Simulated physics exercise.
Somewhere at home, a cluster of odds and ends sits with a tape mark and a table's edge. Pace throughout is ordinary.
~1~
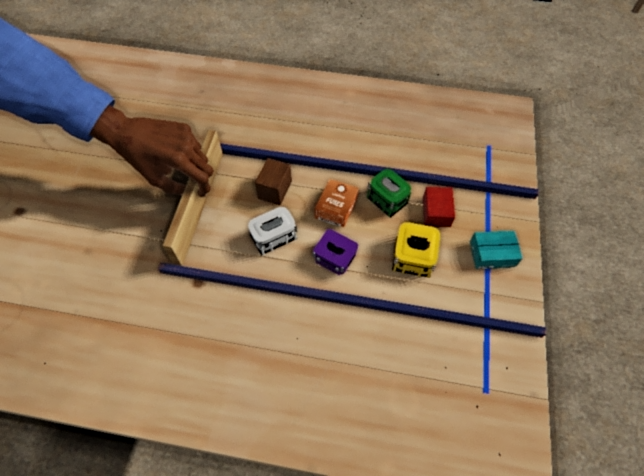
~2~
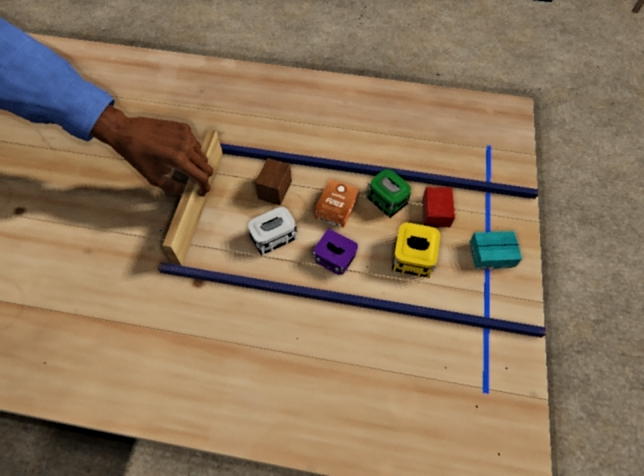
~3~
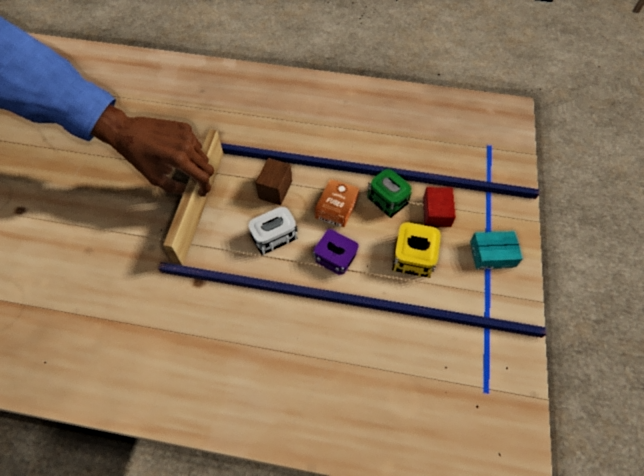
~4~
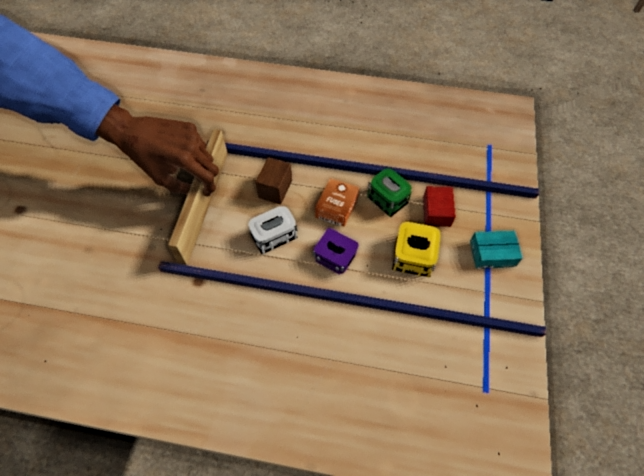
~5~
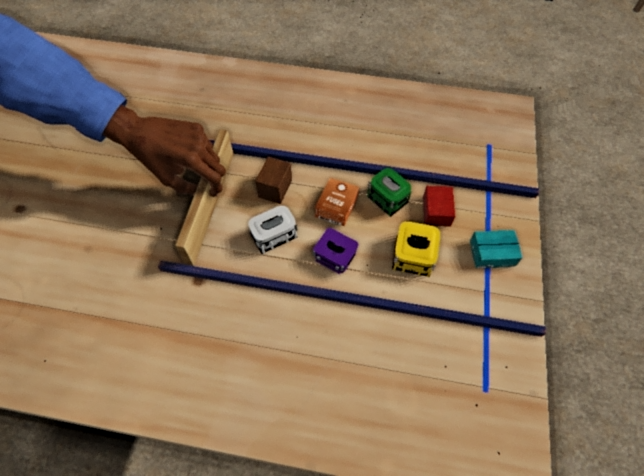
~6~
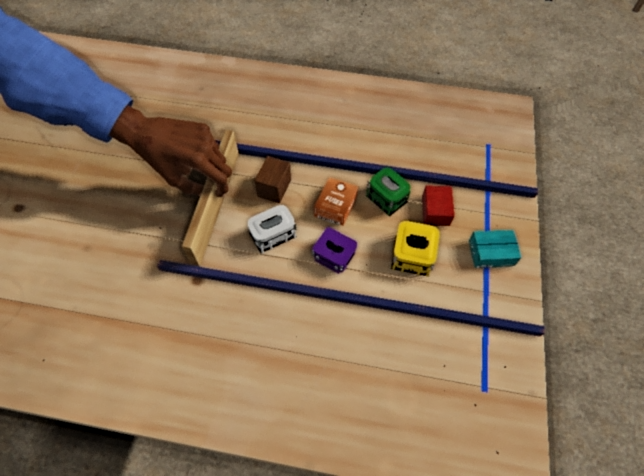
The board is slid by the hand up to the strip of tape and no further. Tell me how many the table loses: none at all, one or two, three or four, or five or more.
The push knocks three or four off.
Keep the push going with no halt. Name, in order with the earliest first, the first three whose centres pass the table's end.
The order goes the red block, the turquoise box, and then the green case.
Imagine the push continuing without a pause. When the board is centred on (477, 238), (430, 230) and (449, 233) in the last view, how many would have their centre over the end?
Respectively 3, 0 and 1.
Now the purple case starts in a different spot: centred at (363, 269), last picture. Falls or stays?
In the end the purple case ends up on top.
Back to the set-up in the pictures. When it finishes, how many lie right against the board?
It ends up touching 3.
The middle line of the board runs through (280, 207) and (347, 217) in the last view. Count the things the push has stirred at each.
I count 2 first and 6 after.
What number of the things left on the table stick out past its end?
I make it 2.
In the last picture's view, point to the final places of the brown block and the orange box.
The first near (504, 214), the second near (533, 224).
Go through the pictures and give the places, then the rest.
Turquoise box (495, 250); red block (439, 207); yellow case (416, 250); board (196, 196); tape (488, 252), in the first frame.
Red block (438, 207); white case (273, 231), in the second frame.
Yellow case (416, 250); brown block (274, 182), in the third frame.
Turquoise box (496, 250); purple case (336, 252), in the fourth frame.
Red block (439, 206); orange box (337, 202), in the fifth frame.
Turquoise box (494, 249); red block (438, 206); yellow case (415, 249); board (213, 196); tape (487, 251), in the sixth frame.
Soon after, none off yet; turquoise box at rest near (494, 249); red block at rest near (438, 206); yellow case at rest near (415, 249).
Then, none off yet; turquoise box at rest near (496, 251); red block moved well along near (514, 220); yellow case moved about its own width near (451, 251).
At rest, the number that fall off is three or four; fallen, green case, red block and turquoise box.
